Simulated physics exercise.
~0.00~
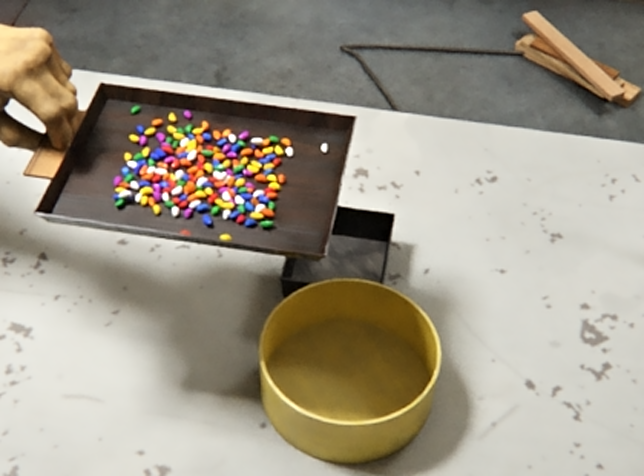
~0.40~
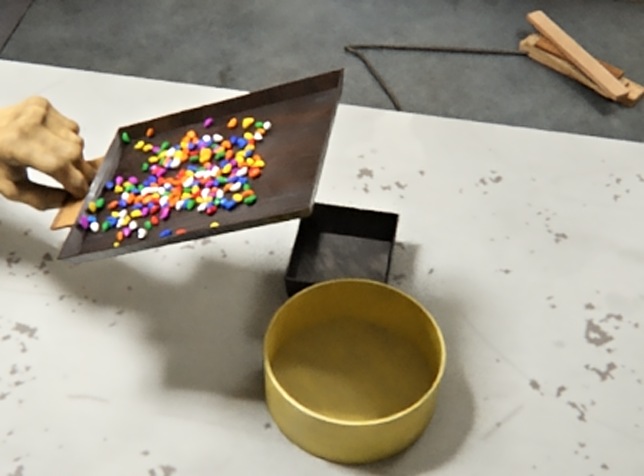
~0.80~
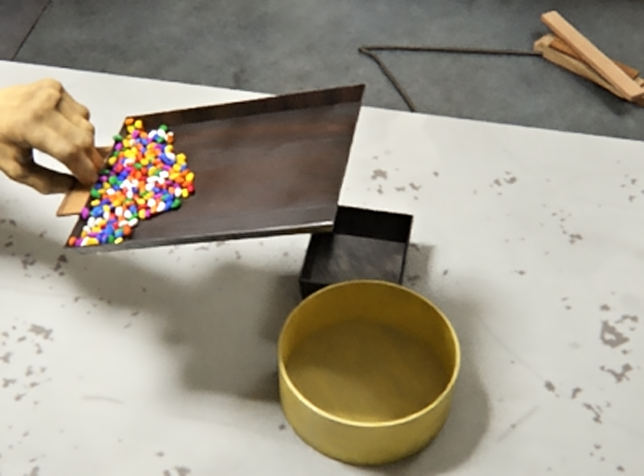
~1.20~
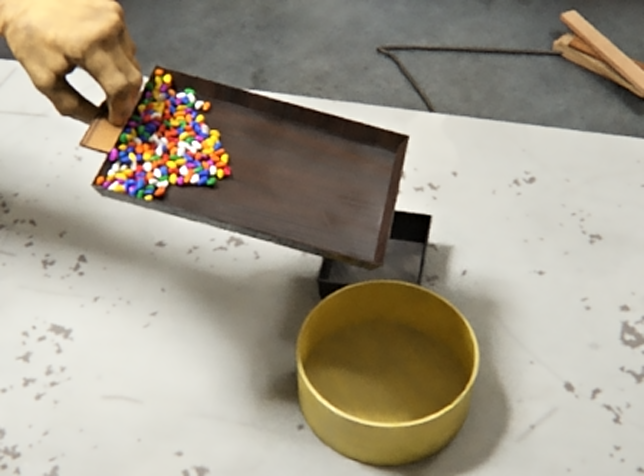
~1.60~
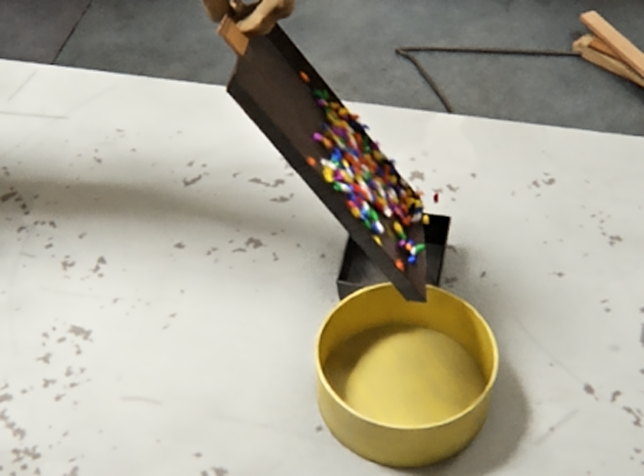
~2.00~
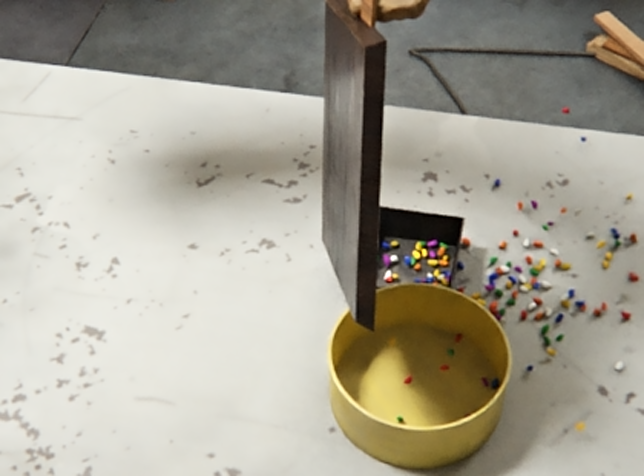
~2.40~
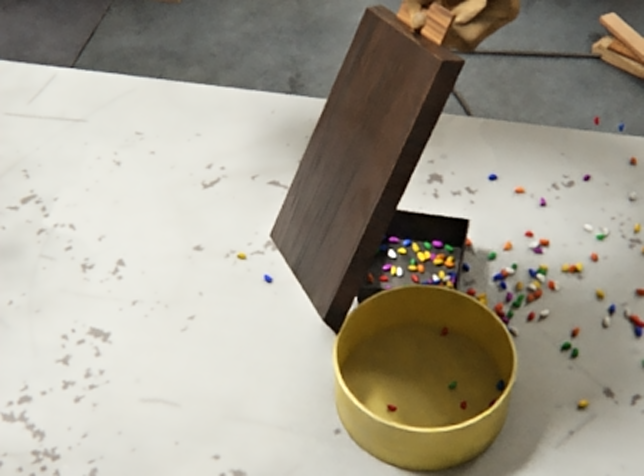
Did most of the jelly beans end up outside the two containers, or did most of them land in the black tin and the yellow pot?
Slightly more than half of the jelly beans ended up outside the containers. The black tin still caught a large share, while the yellow pot got only a few.
